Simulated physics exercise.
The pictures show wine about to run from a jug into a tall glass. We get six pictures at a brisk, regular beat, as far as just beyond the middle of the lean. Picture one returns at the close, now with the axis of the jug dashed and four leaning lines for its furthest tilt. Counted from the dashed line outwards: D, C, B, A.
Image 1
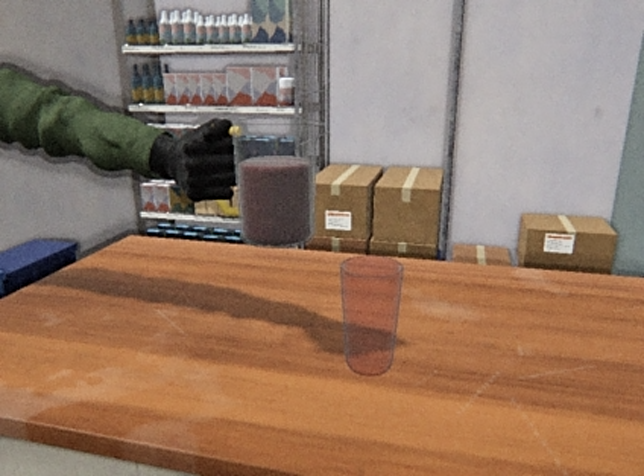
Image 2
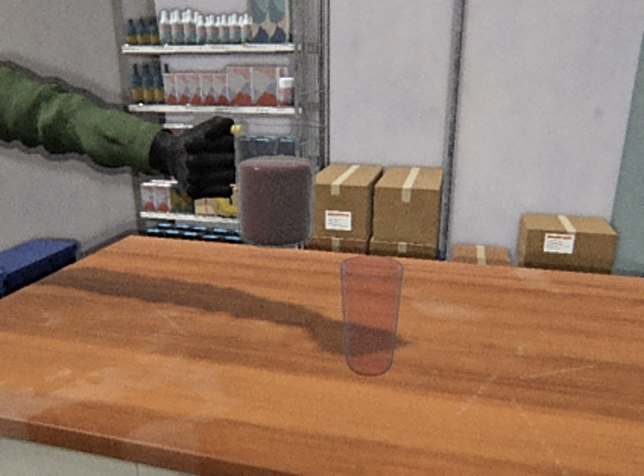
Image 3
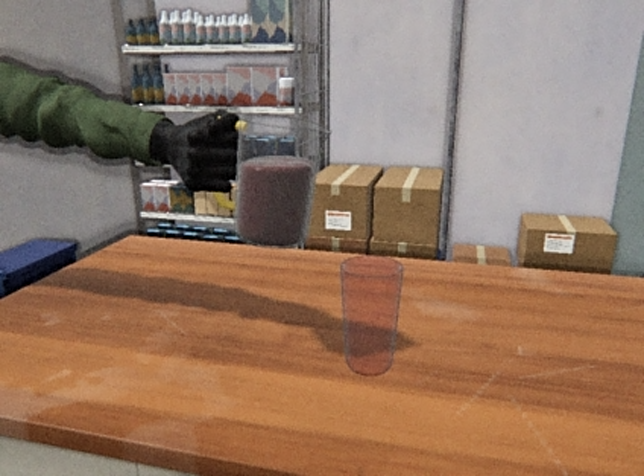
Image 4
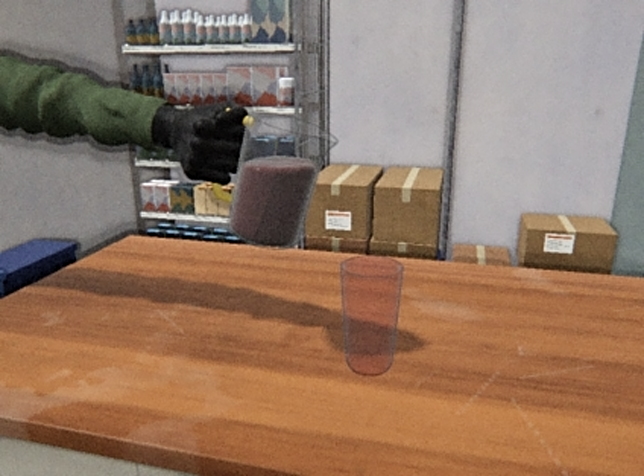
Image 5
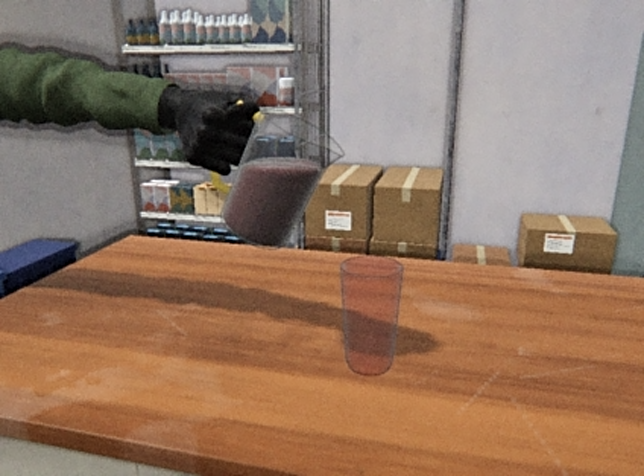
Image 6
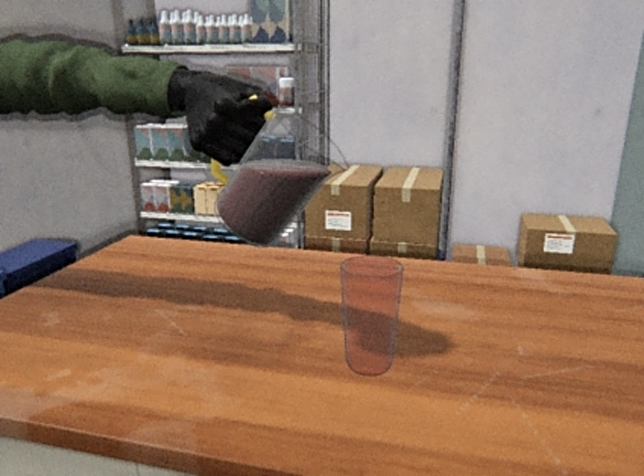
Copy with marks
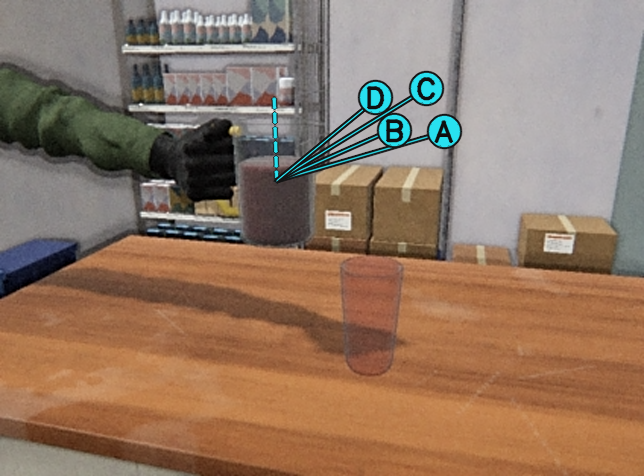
In a storeroom-like space with pale walls, a still camera looks slightly down across a brown wooden tabletop, with stocked shelves, cardboard boxes and a blue object beyond it. A tall, clear, reddish-tinted glass stands on the table while a black-gloved, green-sleeved arm reaches from the left, holding a clear jug of dark red wine. The hand holds the jug upright, then tilts it steadily rightward, the wine staying inside.
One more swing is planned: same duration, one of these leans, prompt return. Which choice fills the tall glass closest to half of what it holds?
It is A.
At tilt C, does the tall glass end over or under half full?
Under half.
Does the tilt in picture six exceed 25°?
Yes, it does.
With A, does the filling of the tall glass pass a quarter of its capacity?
Yes, clearly.
In cyan, A at (427, 136); B at (378, 135); C at (411, 97); D at (363, 109).
If A is chosen, the tall glass ends with about 51 % of what it can hold.
If B is chosen, the tall glass ends with about 33 % of what it can hold.
If C is chosen, the tall glass ends with about 18 % of what it can hold.
If D is chosen, the tall glass ends with about 7 % of what it can hold.
